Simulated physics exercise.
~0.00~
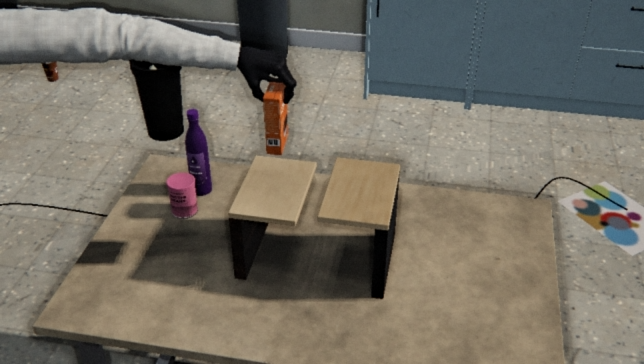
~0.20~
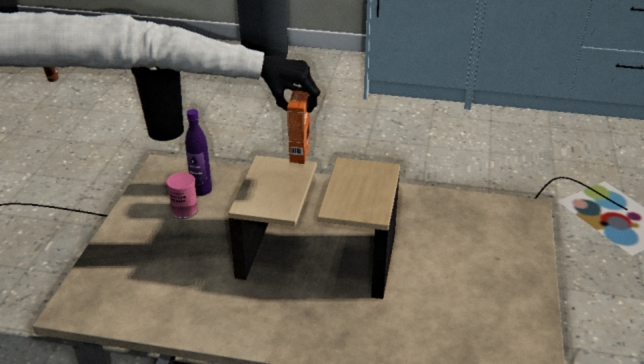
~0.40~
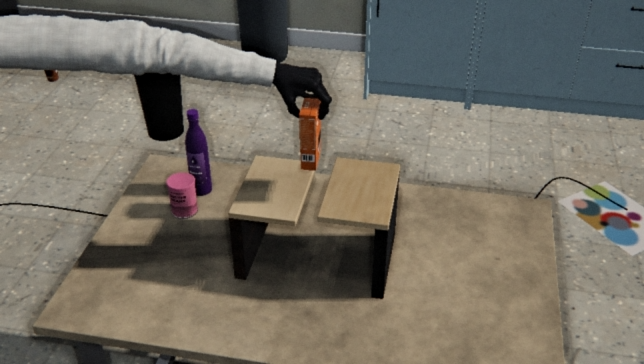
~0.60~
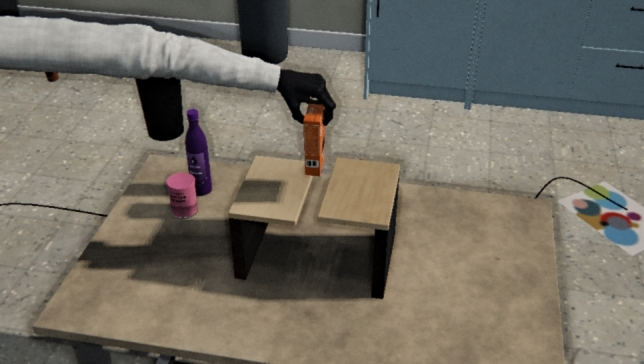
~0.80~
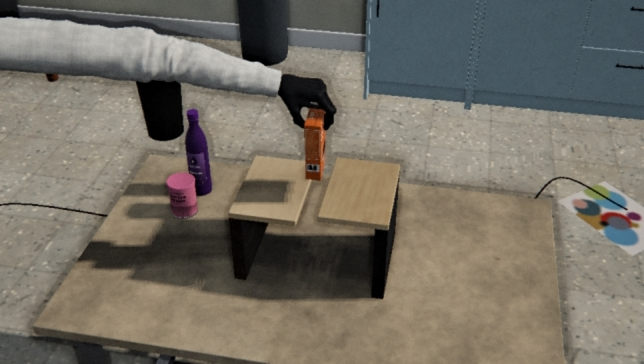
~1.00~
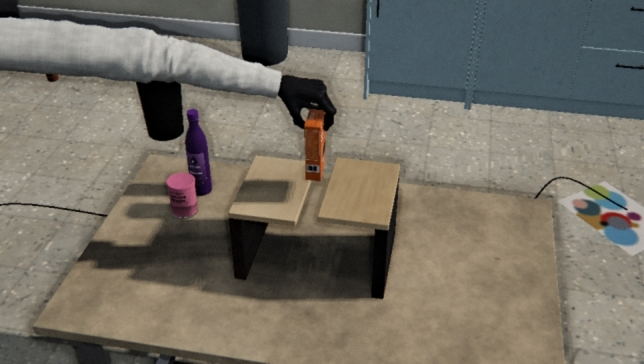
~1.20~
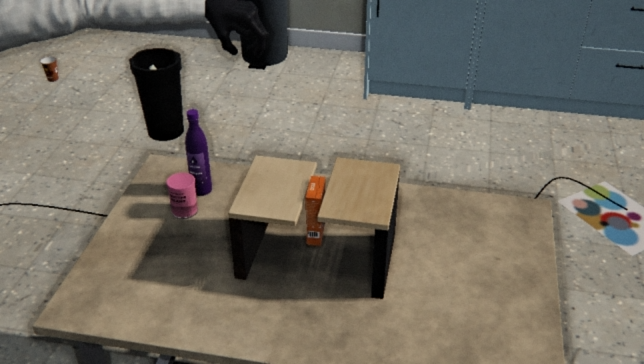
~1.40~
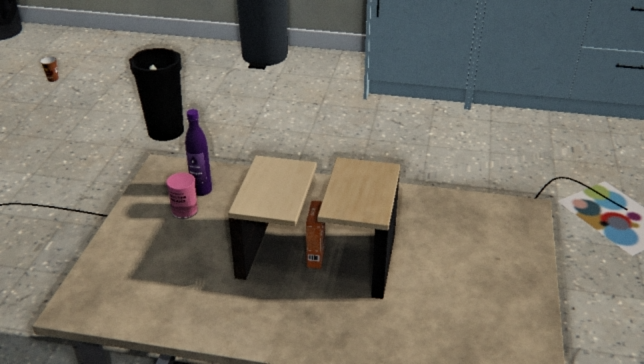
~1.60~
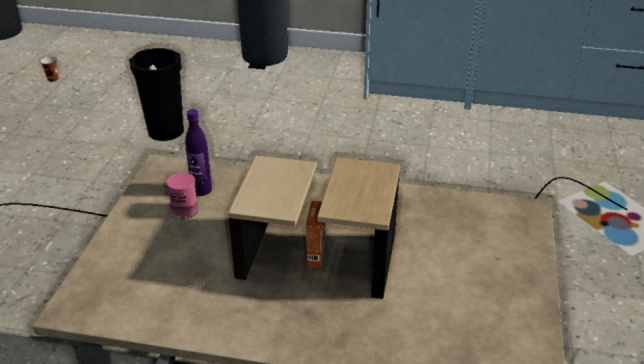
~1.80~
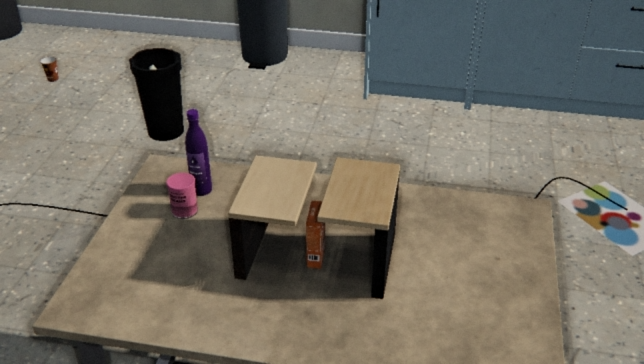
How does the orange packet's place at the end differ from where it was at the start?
At the start the orange packet is held up by the gloved hand, above and behind the left ledge. At the end it stands upright on the tabletop, lower and further right, below the gap between the two ledges.
